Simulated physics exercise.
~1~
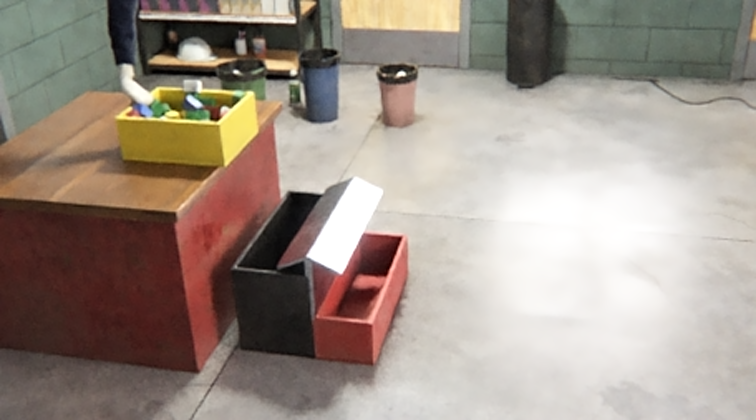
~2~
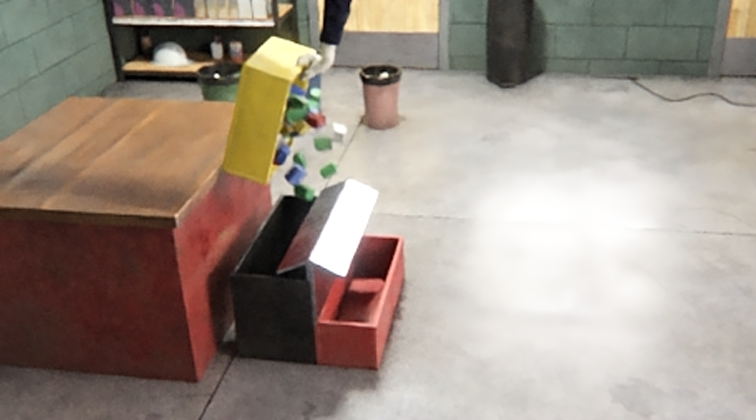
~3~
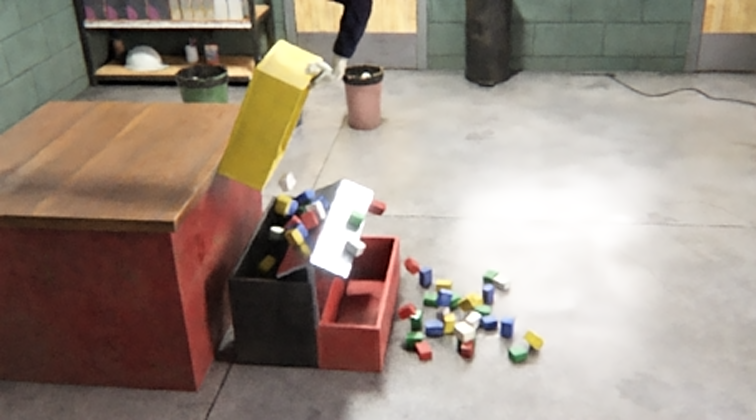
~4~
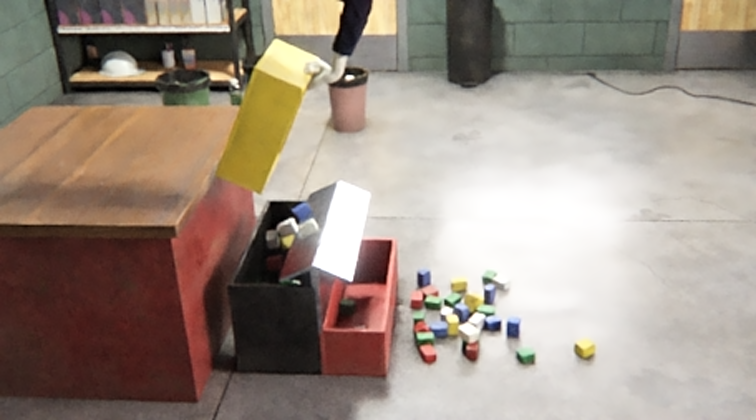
In a workshop, a yellow crate tipping off a bench, spilling toy bricks over a splitter into a black tub and across the floor.
